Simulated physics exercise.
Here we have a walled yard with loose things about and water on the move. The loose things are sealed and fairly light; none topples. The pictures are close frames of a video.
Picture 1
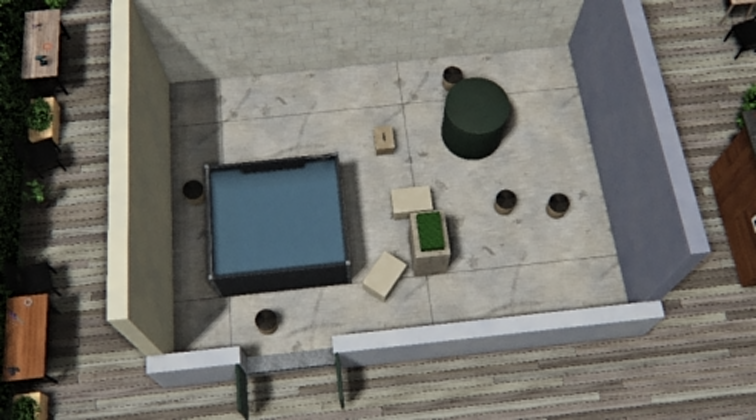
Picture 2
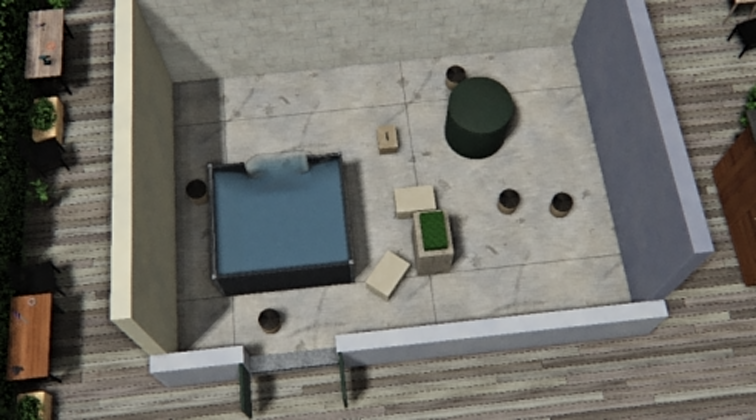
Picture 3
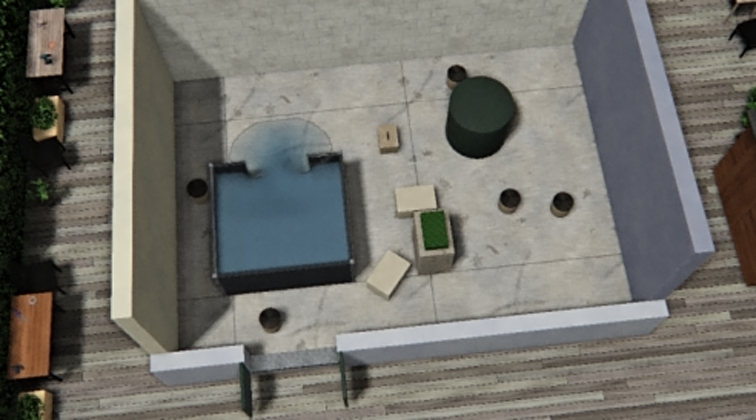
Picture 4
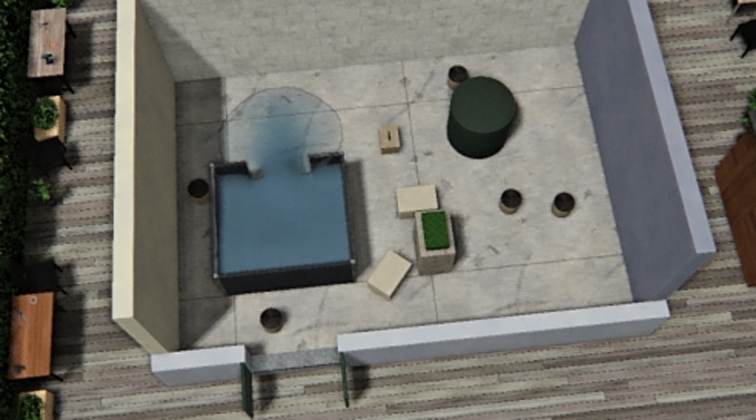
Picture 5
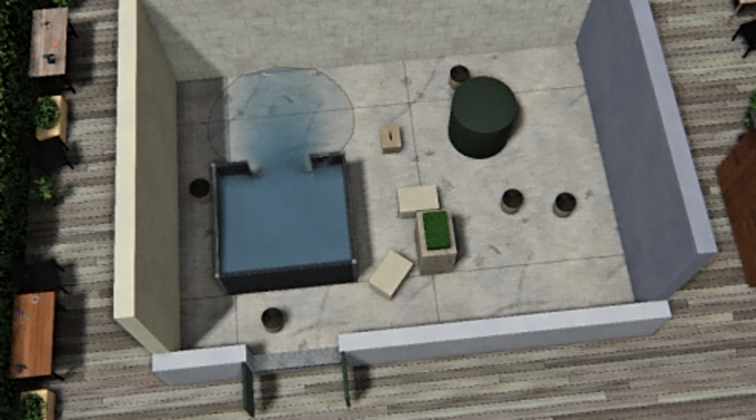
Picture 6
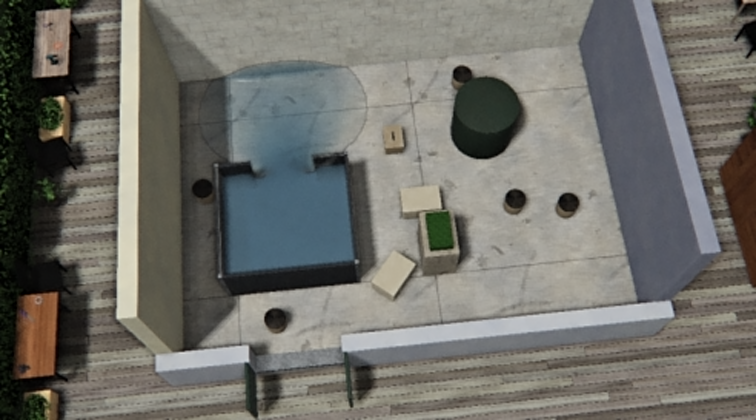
In the video, a walled yard holds a dark-sided tank of blue water, pails, boxes and a green cylinder; water pours through a gap in the tank's far side and spreads across the pale floor in a widening rounded sheet.
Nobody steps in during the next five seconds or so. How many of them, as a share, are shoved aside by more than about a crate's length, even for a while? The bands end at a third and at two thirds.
That comes to between one and two thirds.
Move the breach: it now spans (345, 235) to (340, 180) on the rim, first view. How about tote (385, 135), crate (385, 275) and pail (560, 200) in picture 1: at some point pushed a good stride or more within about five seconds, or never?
As listed: Less than that, shifted that much, moved that far.
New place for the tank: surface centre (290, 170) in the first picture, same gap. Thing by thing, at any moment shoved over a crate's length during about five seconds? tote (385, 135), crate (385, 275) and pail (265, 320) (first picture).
In that order: Less than that, less than that, moved that far.
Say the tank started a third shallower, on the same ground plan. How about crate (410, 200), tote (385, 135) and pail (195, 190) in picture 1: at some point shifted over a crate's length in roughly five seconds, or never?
In turn: Never so far, short of that, shifted that much.
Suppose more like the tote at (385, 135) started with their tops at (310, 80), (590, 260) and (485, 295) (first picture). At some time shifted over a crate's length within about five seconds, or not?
In that order: That far or more, never so far, never so far.
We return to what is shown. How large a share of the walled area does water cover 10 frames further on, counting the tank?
About 40 per cent.
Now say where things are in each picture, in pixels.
The first frame shows a pail at (559, 202), on the bottom; a pail at (453, 74), on the bottom; 0 of 8 have shifted.
The second frame shows a pail at (563, 202) rests on the ground; a pail at (456, 74) rests on the ground; 0 of 8 have shifted.
The third frame shows a pail at (563, 201) rests on the ground; a pail at (457, 73) rests on the ground; 0 of 8 have shifted.
The fourth frame shows a pail at (565, 202), on the bottom; a pail at (458, 73), on the bottom; 0 of 8 have shifted.
The fifth frame shows a pail at (566, 202), on the bottom; a pail at (460, 73) rests on the ground; 0 of 8 have shifted.
The sixth frame shows a pail at (569, 202), on the bottom; a pail at (462, 74) rests on the ground; 0 of 8 have shifted.
A moment on, 0 of 8 are well off their spots; 0 afloat.
Next, 1 of 8 are well off their spots; 0 afloat.
Later, 2 of 8 are well off their spots; 1 afloat.
In the end, 3 of 8 are well off their spots, and 3 have been at some point; 2 afloat.
